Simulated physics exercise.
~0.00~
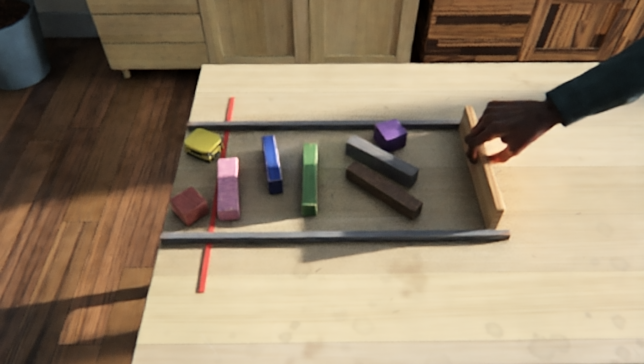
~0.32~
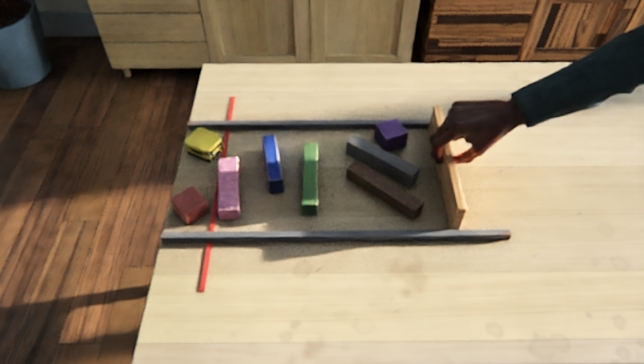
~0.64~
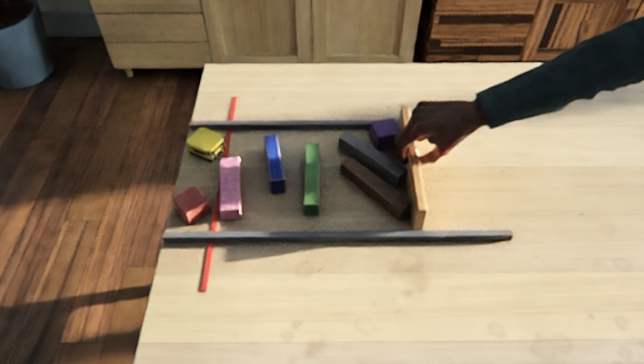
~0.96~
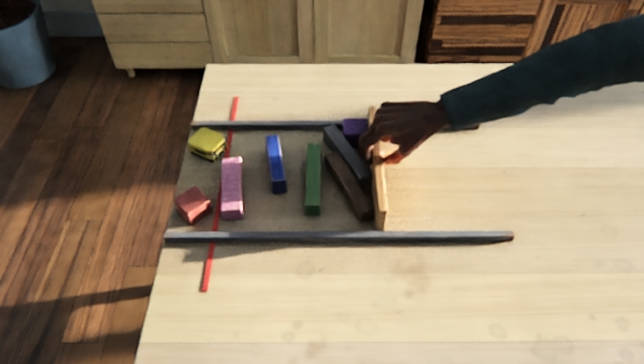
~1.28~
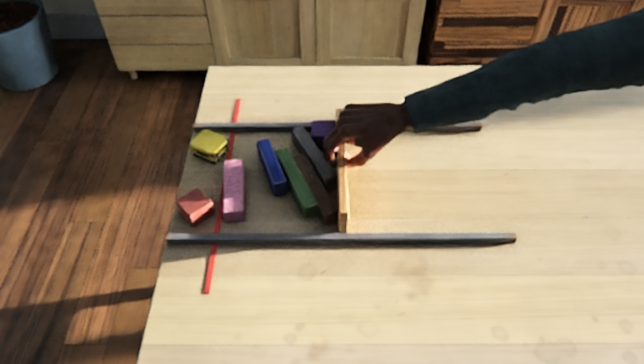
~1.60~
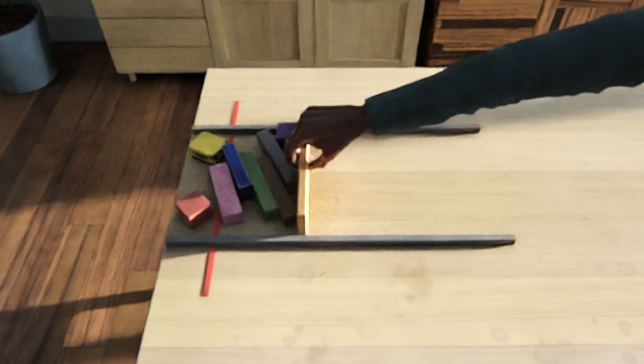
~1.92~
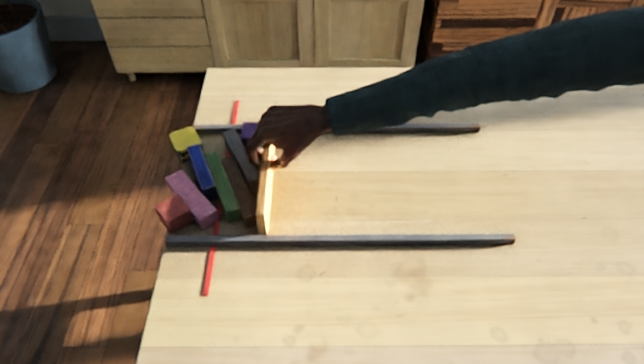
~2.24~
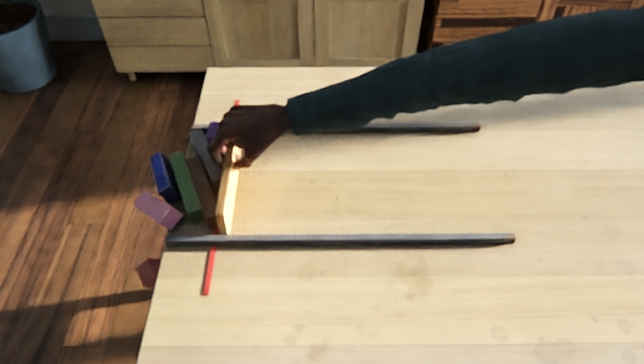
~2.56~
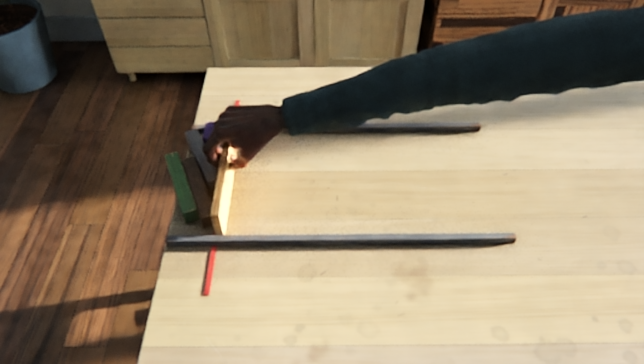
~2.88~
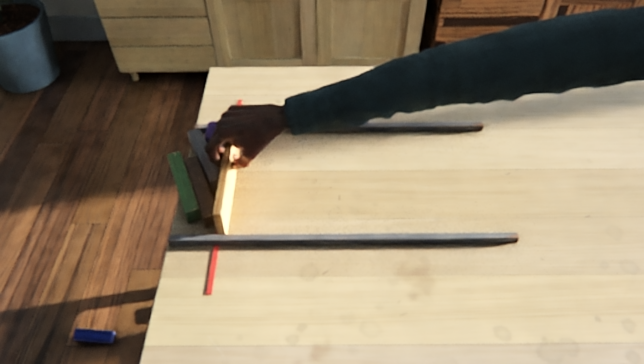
A hand slides an upright wooden board left along a table between two dark rails, gathering scattered coloured blocks and pushing them past a red tape mark. The red, yellow, pink and blue pieces go over the edge, while the green, brown and grey bars remain by the stopped board.
